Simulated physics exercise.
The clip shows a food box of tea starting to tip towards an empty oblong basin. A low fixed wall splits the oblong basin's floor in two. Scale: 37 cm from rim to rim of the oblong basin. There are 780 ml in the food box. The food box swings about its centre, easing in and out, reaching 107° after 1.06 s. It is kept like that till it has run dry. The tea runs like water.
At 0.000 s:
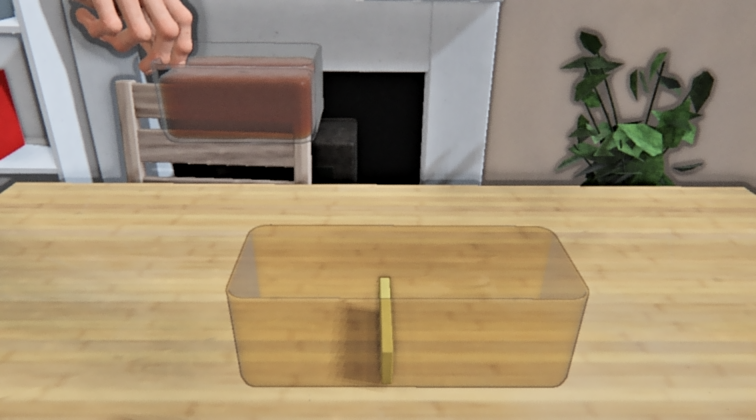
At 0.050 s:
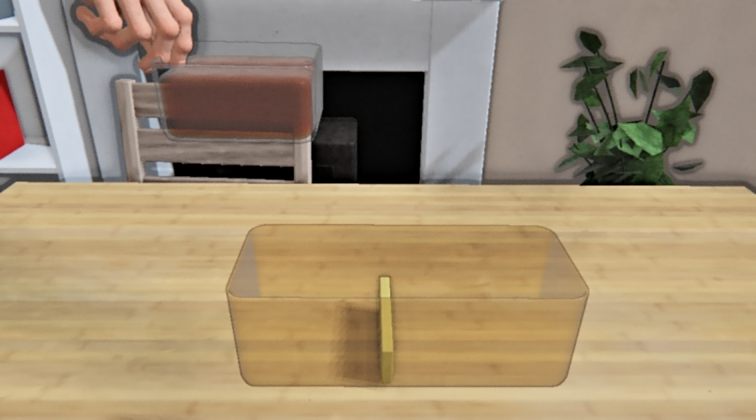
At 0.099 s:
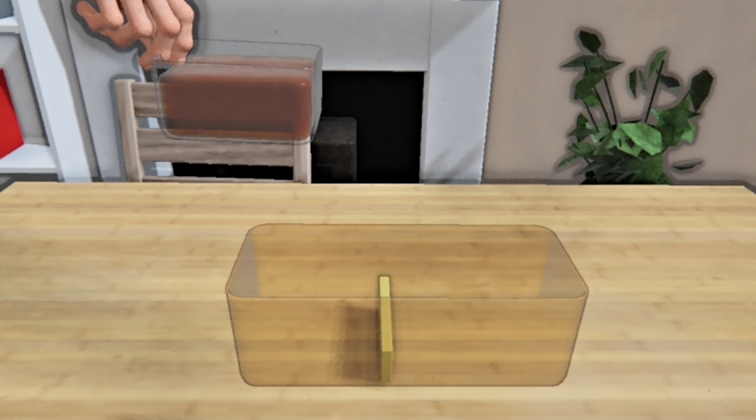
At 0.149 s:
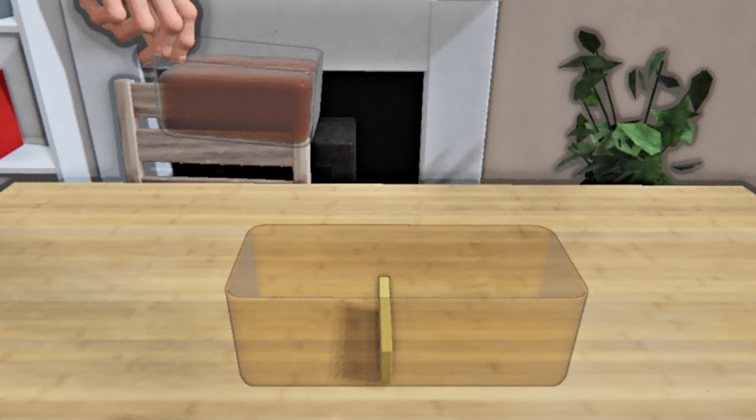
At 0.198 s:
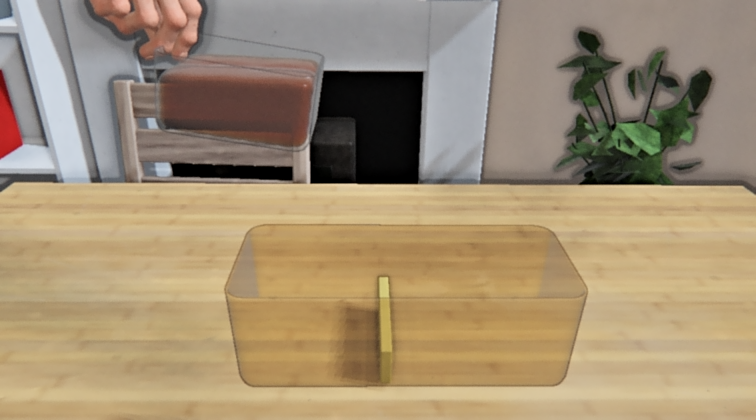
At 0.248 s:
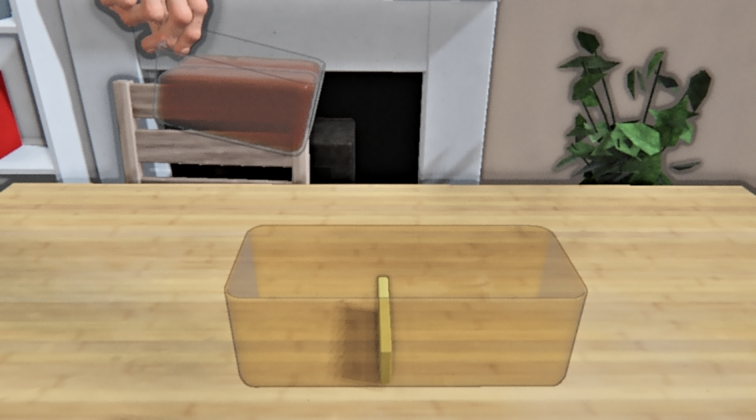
The video shows a hand at the upper left beside a clear food box of reddish-brown tea, which gradually tilts down to the right, while an empty oblong basin with a low dividing wall stays still on a wooden table.
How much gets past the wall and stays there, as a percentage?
The far part has some 63 per cent.
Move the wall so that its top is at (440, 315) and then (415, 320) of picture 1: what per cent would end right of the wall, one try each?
In turn about 5 and 35 per cent.
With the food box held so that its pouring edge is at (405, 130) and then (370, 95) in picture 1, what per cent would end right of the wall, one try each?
First 95, then 80 per cent.
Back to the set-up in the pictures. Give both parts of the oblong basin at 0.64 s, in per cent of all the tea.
Left about 3, right about 12.
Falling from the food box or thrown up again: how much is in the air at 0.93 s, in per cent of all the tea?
Some 10 per cent.
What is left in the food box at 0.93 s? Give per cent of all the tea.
Near 8 in a hundred.
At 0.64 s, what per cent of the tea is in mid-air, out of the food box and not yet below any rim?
Near 44 in a hundred.
After 0.64 s the tilt is 71° and 42 per cent is still to pour, 3 is left of the wall and 11 right of it.
After 0.93 s the tilt is 103° and 8 per cent is still to pour, 18 is left of the wall and 62 right of it.
After 1.23 s the tilt is 107° and 0 per cent is still to pour, 32 is left of the wall and 63 right of it.
After 1.56 s the tilt is 107° and 0 per cent is still to pour, 34 is left of the wall and 63 right of it.
In the end 34 per cent lies left of the wall, 63 right of it and 3 outside.
